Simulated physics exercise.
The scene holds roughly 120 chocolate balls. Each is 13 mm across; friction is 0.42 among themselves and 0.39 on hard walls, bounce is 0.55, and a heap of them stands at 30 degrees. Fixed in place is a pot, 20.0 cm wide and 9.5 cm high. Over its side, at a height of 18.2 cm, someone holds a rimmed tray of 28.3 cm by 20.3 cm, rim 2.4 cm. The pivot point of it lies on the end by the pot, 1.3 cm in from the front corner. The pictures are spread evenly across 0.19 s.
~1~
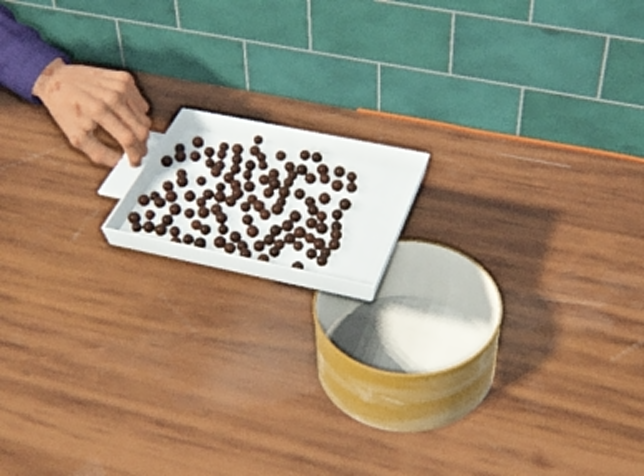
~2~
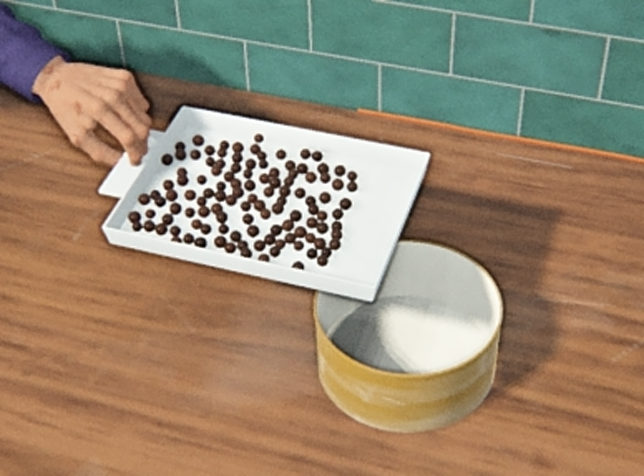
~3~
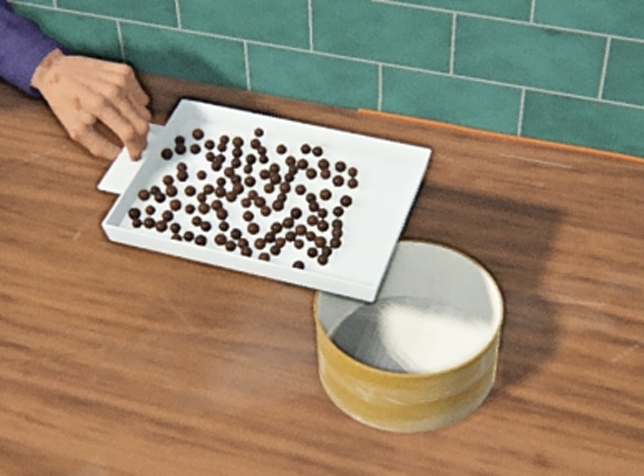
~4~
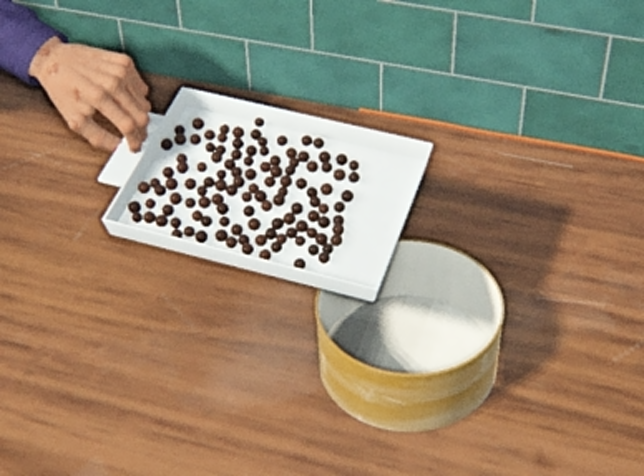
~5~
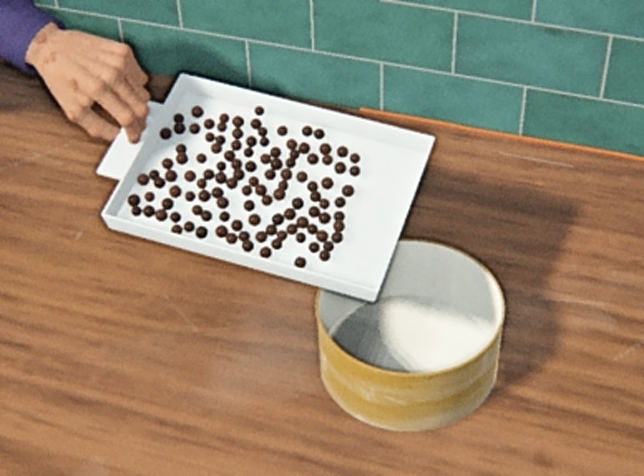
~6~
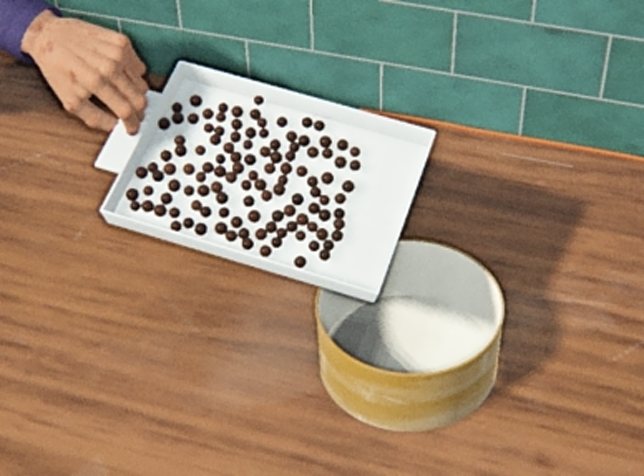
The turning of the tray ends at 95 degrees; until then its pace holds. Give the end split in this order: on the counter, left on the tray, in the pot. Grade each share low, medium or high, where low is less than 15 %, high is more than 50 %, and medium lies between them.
Shares - counter: High, left on the tray: Low, pot: Low.
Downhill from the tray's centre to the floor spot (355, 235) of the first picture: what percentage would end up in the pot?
Some 70 per cent.
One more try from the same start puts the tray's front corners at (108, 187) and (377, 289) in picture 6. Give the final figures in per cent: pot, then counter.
Per cent by place - pot 10, counter 90.
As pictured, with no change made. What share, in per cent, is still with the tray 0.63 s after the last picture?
About 95% of the load.
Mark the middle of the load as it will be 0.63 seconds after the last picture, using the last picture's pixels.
Around (309, 251).
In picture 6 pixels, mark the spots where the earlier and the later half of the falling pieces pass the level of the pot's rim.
At roughly (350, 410) first, later on at (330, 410).
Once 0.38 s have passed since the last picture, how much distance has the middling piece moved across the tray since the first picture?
About 8 cm.
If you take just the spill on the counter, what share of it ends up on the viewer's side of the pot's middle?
Share: Roughly 100 %.
Then, 0.38 s after the last picture, tilt 54 degrees; the tray holds 100 %, the pot 0 %.
Then, 0.63 s after the last picture, tilt 80 degrees; the tray holds 95 %, the pot 0 %.
Then, 0.98 s after the last picture, tilt 95 degrees; the tray holds 15 %, the pot 0 %.
In the end, counter 100 %, tray 0 %, pot 0 %.
